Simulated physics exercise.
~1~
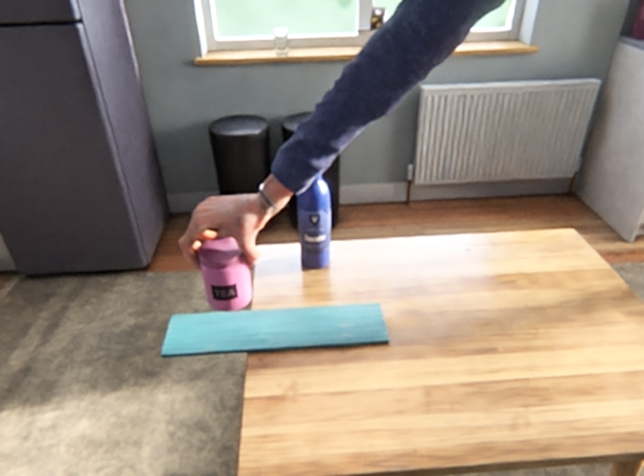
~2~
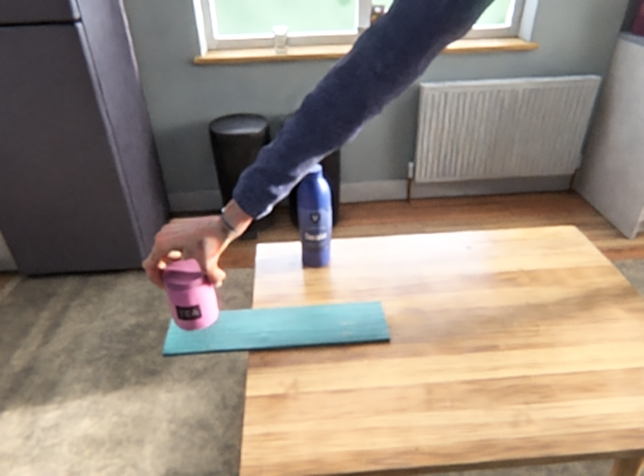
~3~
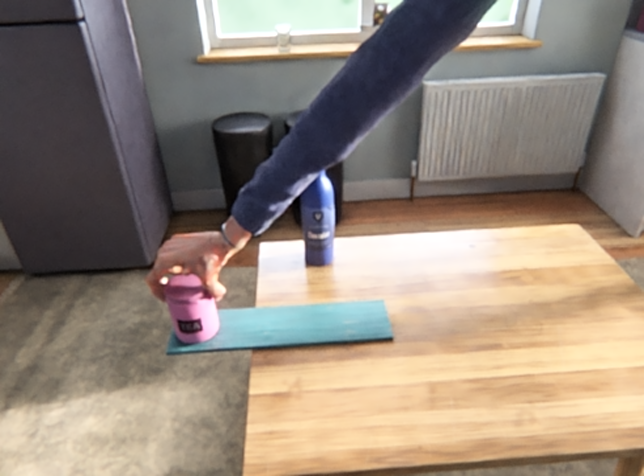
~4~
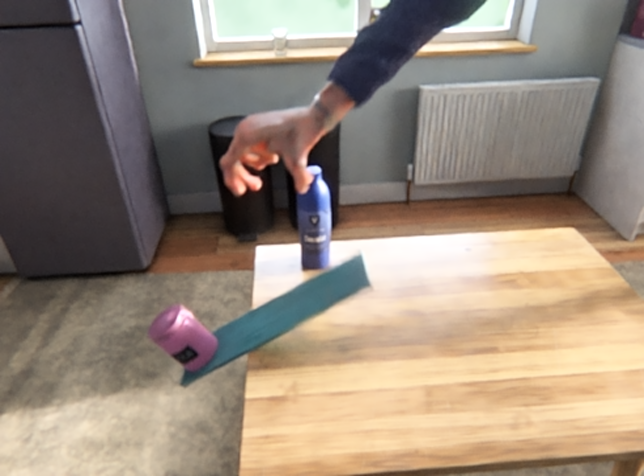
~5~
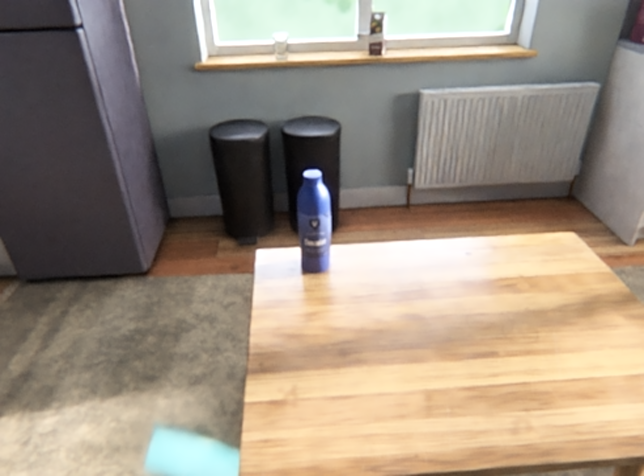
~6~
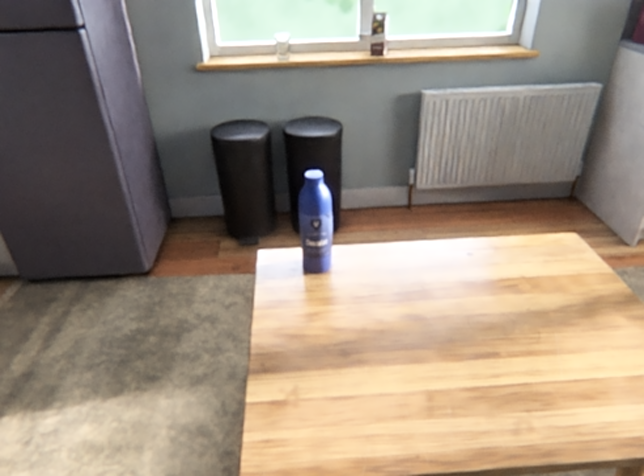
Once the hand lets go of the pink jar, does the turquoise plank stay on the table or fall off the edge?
The turquoise plank falls off the edge. It tips down at its left end under the pink jar and drops out of view.
